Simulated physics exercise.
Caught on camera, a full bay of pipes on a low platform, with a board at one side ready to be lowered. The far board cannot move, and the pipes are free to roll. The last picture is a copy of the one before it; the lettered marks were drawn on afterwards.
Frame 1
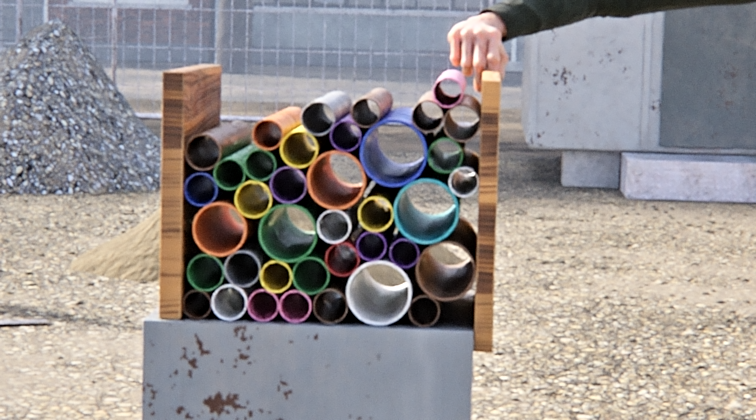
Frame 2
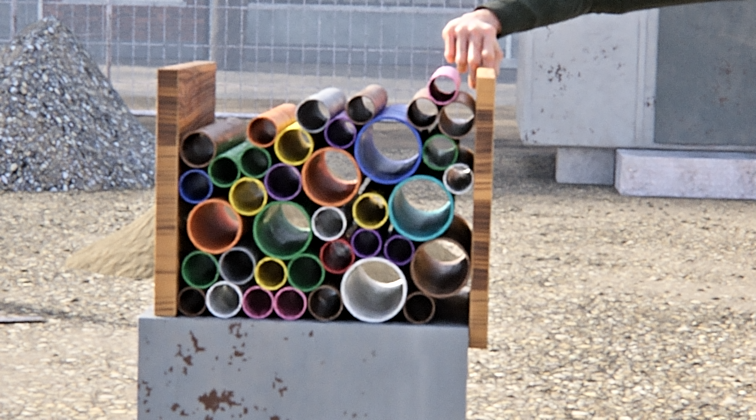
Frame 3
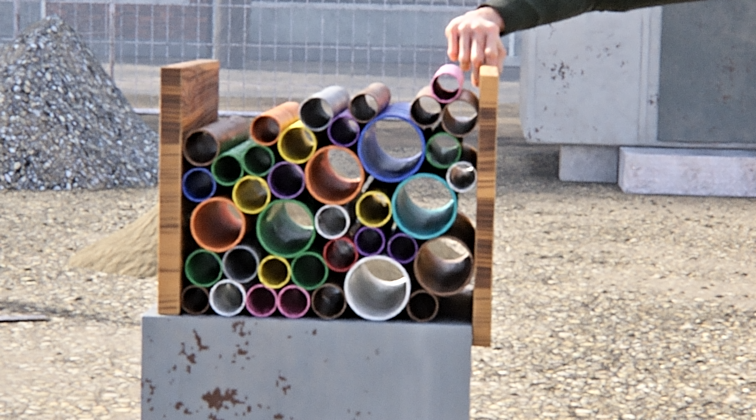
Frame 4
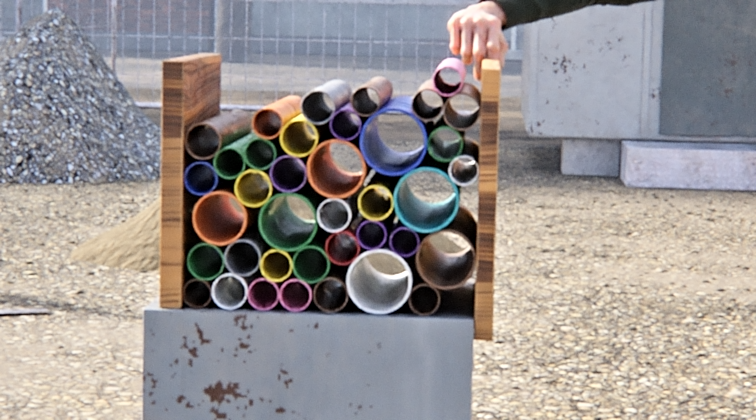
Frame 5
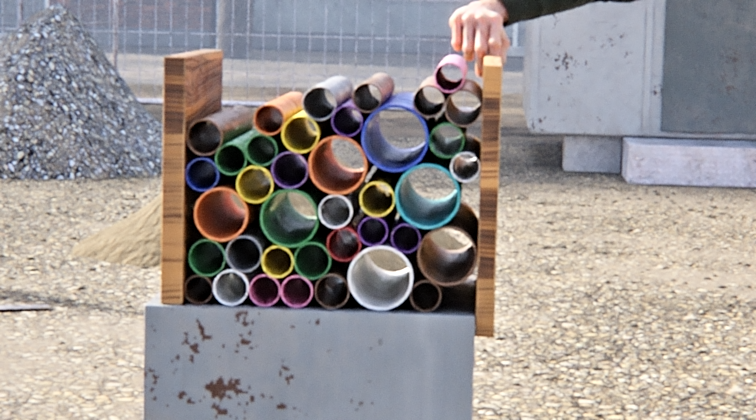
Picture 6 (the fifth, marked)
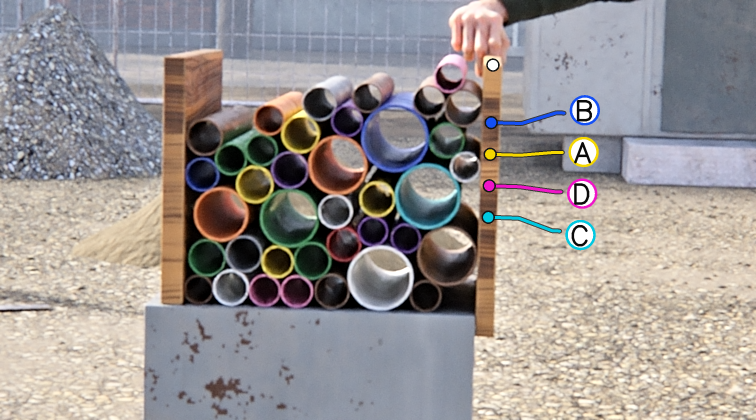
A hand stays on the right board beside colourful stacked pipes, with almost nothing moving.
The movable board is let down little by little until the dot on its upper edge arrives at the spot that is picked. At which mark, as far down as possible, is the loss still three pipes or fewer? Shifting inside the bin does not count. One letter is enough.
Slide it to D.
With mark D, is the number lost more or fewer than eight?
Fewer than eight.
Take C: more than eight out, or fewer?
Fewer than eight.
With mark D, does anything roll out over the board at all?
At D: Yes.
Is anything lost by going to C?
At C: Yes.
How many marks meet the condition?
Three of the four.
On the marked copy, A at (490, 154); B at (491, 122); C at (488, 217); D at (489, 186); the white dot at (493, 65).
Following D. Soon after the start, top of the board (482, 121).
Later, top of the board (480, 184).
In the end, top of the board (480, 185), two out over the board.
As for the rest, A none out over the board; B none out over the board; C four out over the board.
